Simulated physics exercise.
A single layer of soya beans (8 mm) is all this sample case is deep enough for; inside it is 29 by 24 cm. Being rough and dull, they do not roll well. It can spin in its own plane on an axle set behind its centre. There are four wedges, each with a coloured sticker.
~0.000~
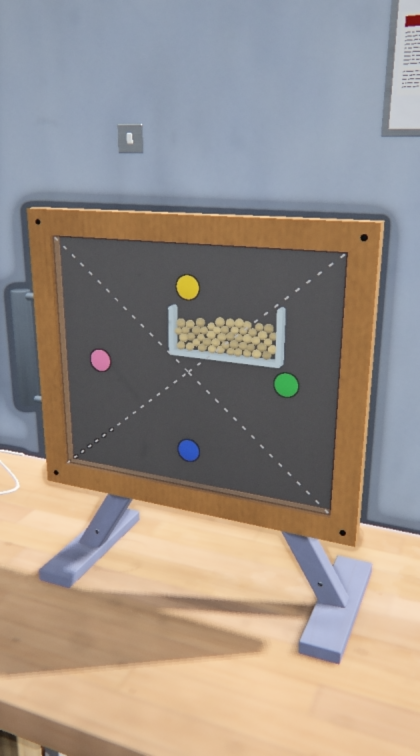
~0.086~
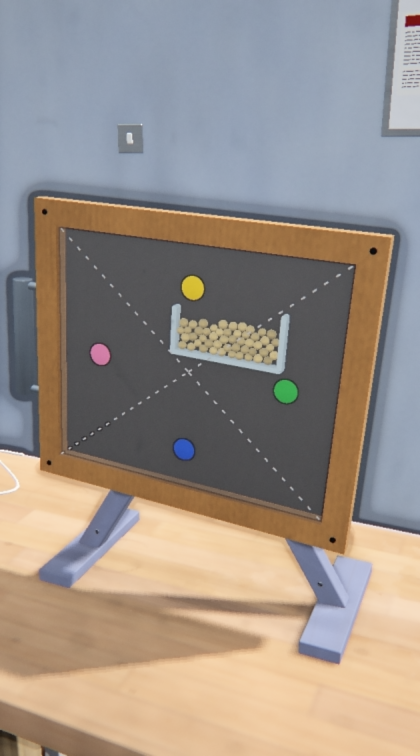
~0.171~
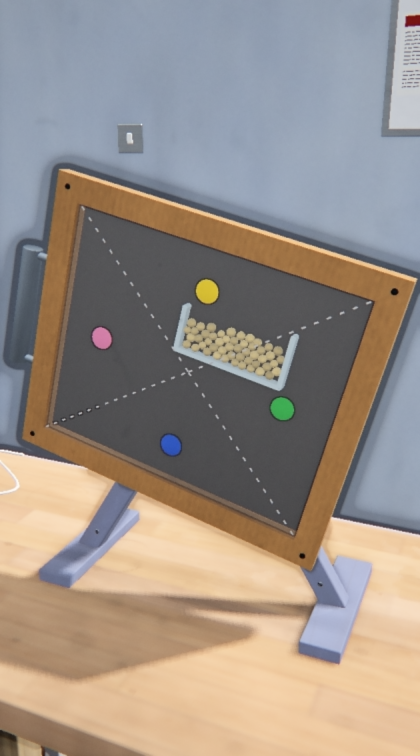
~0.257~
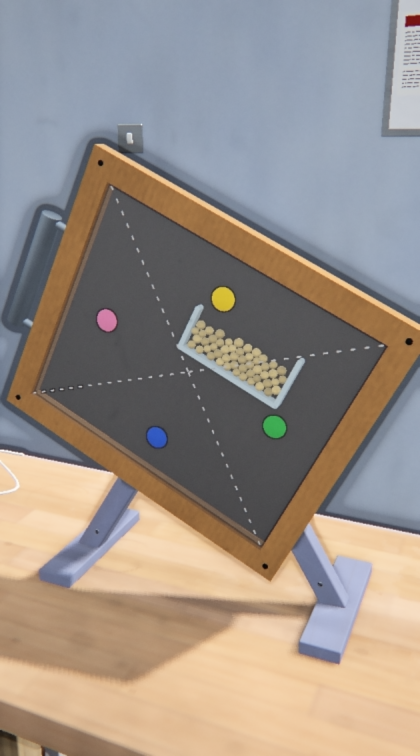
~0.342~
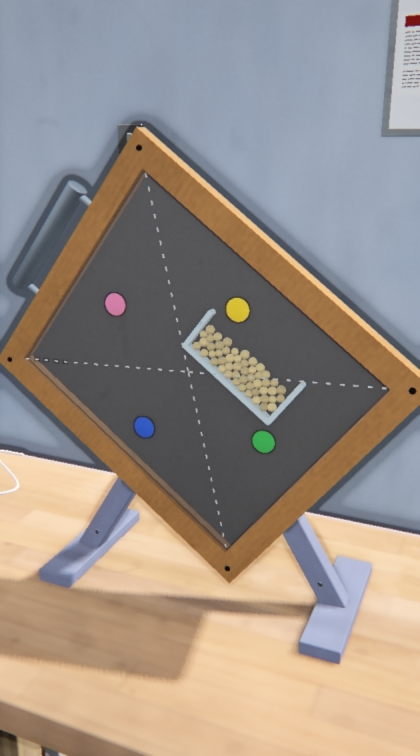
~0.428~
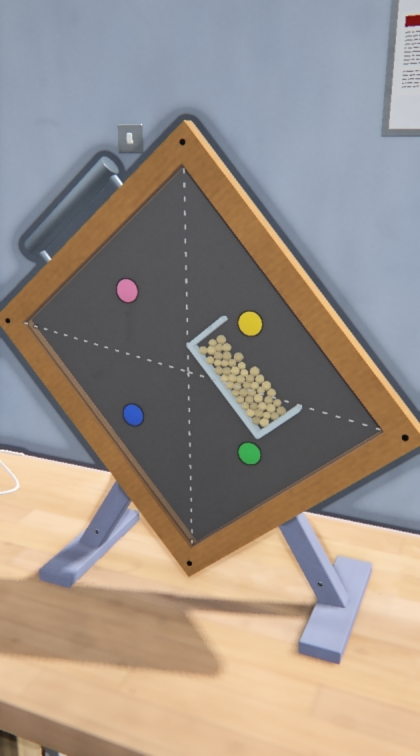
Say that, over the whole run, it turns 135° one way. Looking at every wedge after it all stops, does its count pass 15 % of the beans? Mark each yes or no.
Marks: Pink = no, blue = no, green = yes, yellow = yes.
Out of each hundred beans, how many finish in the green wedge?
Share at rest: Approx. 45 %.
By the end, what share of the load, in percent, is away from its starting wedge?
Close to 50 % end up somewhere else.
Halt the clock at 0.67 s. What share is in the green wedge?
That comes to some 60 percent of the load.
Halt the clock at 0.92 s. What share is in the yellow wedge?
I'd put it around 50 in a hundred.
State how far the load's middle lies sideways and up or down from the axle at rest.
Offset approx. 1 cm left, 15 cm below.
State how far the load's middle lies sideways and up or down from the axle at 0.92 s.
The middle sits around 2 cm right and 11 cm below.
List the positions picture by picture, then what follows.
In the first frame, level; about 50 beans; beans centred (226, 338); top one (239, 323); pink (101, 360), blue (189, 450), green (286, 385), yellow (188, 287).
In the second frame, turned 4° clockwise; beans centred (228, 340); top one (223, 325).
In the third frame, turned 14° clockwise; beans centred (233, 349); top one (192, 323); wall ends (187, 307) to (295, 338).
In the fourth frame, turned 26° clockwise; beans centred (238, 359); top one (201, 325).
In the fifth frame, turned 37° clockwise; beans centred (240, 370); top one (210, 330).
In the sixth frame, turned 49° clockwise; beans centred (243, 383); top one (221, 340); pink (127, 291), blue (133, 415), green (250, 454), yellow (250, 324).
After 0.67 s, it stands 82° clockwise; the beans' middle is 5 cm right of and 5 cm below the centre; green 60 %, yellow 40 %.
After 0.92 s, it stands 116° clockwise; the beans' middle is 2 cm right of and 11 cm below the centre; green 50 %, yellow 50 %.
After 1.13 s, it stands 135° clockwise; the beans' middle is 1 cm left of and 15 cm below the centre; green 40 %, yellow 60 %.
All still by 1.6 s, it stands 135° clockwise; pink 0 %, blue 0 %, green 45 %, yellow 55 %.
